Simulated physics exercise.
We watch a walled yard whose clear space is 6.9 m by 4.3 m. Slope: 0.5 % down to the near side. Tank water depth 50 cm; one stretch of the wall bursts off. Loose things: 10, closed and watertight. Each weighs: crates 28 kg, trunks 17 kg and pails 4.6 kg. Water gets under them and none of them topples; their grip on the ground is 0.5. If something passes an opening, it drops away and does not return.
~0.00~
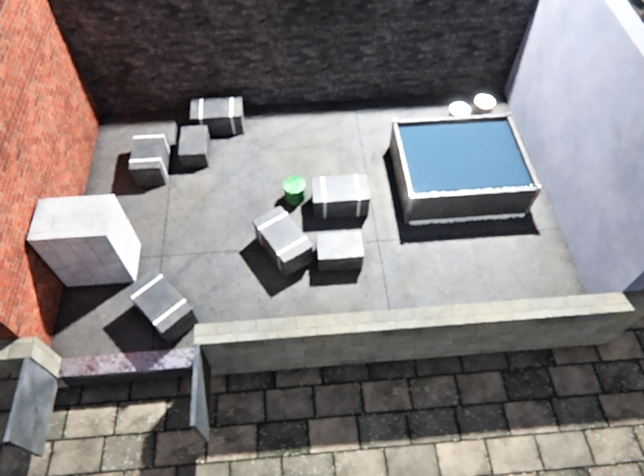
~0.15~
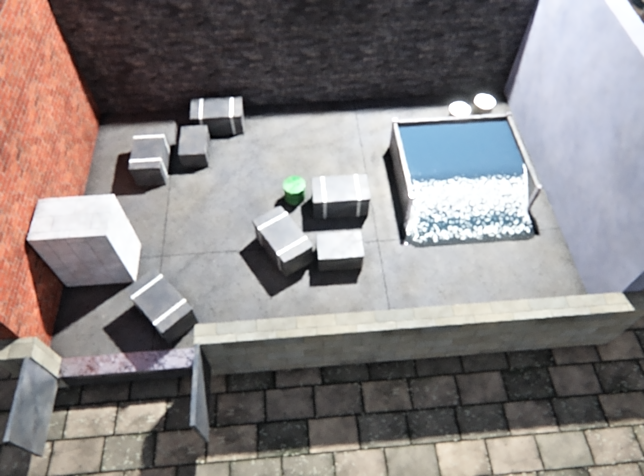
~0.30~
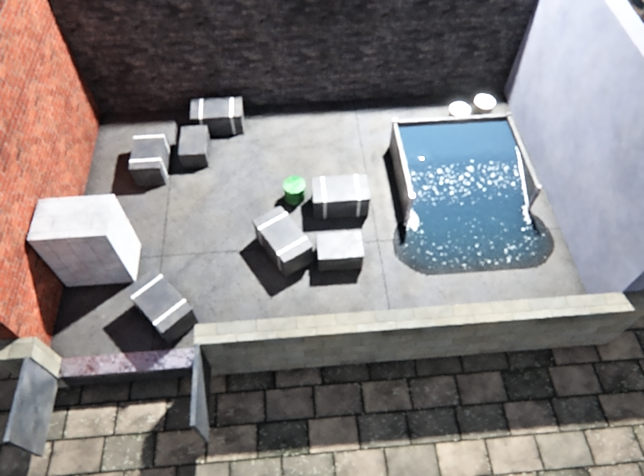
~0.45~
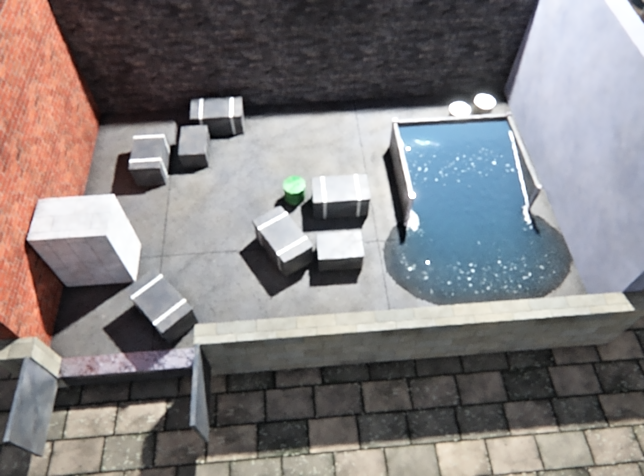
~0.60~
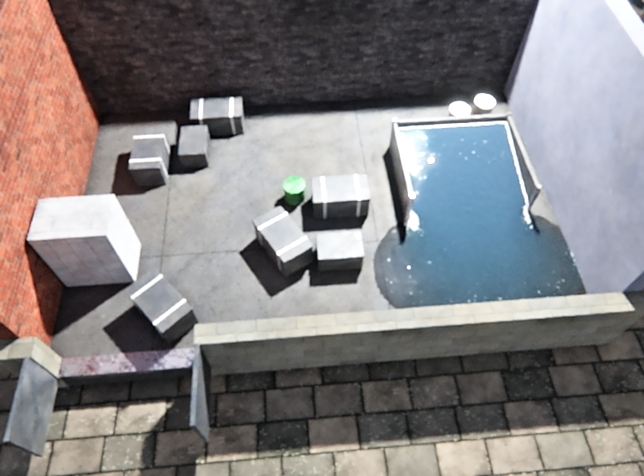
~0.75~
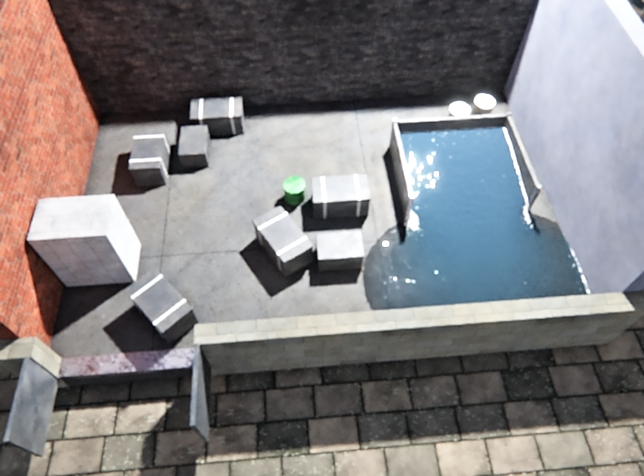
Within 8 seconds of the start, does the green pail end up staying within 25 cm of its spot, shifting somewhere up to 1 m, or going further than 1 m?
Outcome: About the same spot.
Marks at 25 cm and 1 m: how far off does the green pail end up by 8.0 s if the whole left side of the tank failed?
Outcome for the green pail: Long-distance displacement.
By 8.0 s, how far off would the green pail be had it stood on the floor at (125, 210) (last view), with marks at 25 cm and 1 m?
By that time it keeps its spot.
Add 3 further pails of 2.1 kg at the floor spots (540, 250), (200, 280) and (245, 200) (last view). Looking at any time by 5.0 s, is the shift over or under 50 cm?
In turn: Past it, past it, short of it.
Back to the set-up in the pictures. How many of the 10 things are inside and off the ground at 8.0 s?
The count is 0.
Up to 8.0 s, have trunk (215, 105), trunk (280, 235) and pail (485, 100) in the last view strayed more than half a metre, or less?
In that order: Short of it, short of it, more.
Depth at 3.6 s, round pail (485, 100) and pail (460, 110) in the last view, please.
Some 2 cm at the first, some 0 cm at the second.
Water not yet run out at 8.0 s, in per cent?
About 86 in a hundred parts of the water.
After 1.6 s the green pail is near (294, 185), 0.0 m from its start, aground; 0 of 10 are out; 0 afloat.
After 3.6 s the green pail is near (294, 185), 0.0 m from its start, aground; 0 of 10 are out; 0 afloat.
After 5.6 s the green pail is near (294, 185), 0.0 m from its start, aground; 0 of 10 are out; 1 afloat.
After 8.0 s the green pail is near (294, 185), 0.0 m from its start, aground; 1 of 10 are out; 0 afloat.
